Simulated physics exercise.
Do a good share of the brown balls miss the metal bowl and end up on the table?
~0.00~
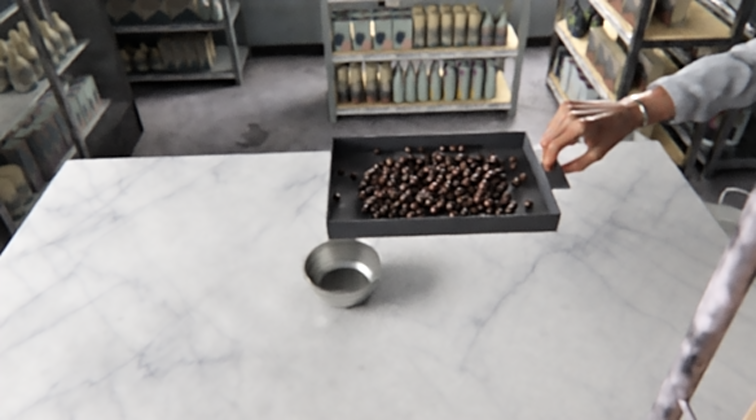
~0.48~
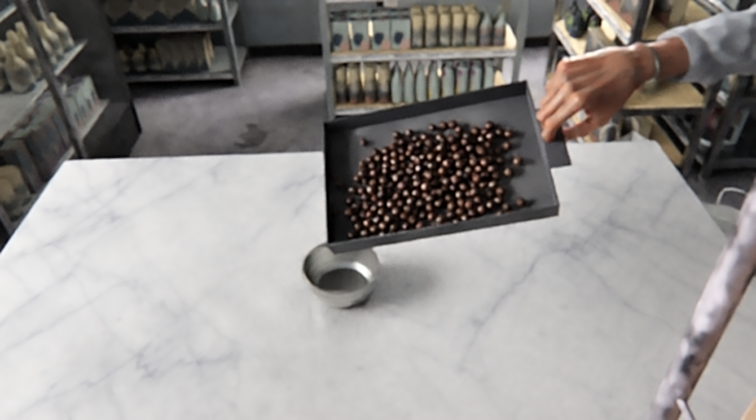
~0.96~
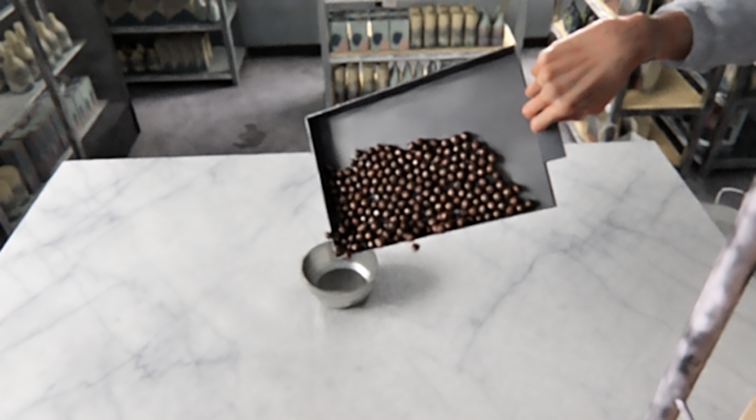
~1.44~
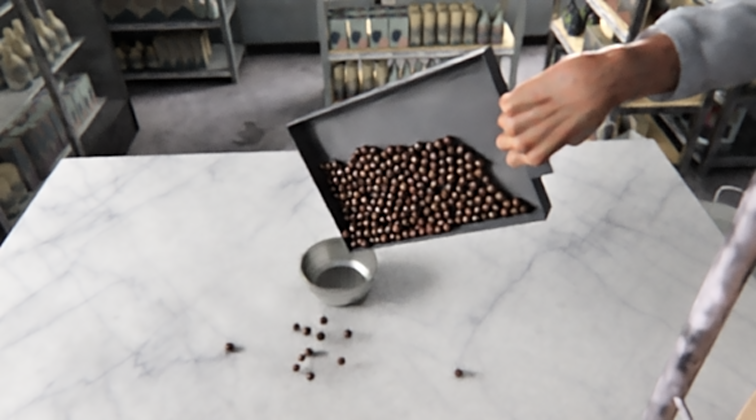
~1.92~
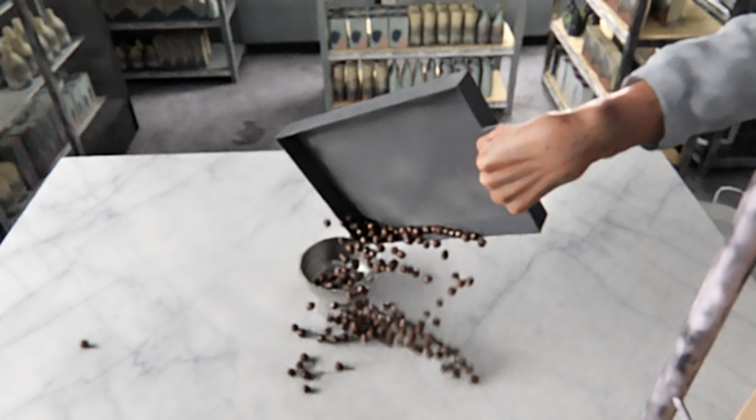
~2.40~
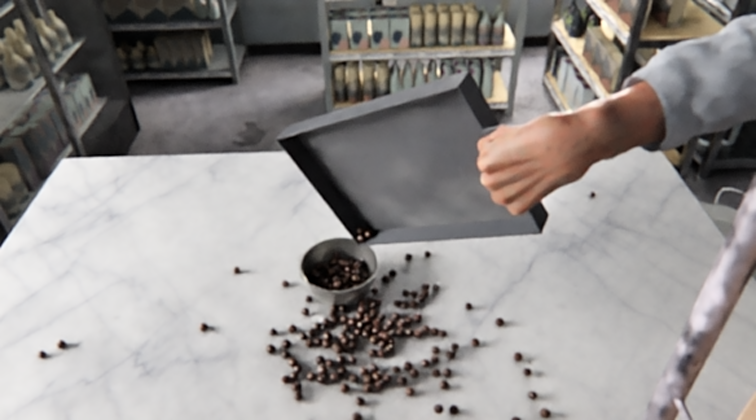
Yes, most of them end up scattered across the marble table, though a fair share does land in the bowl.
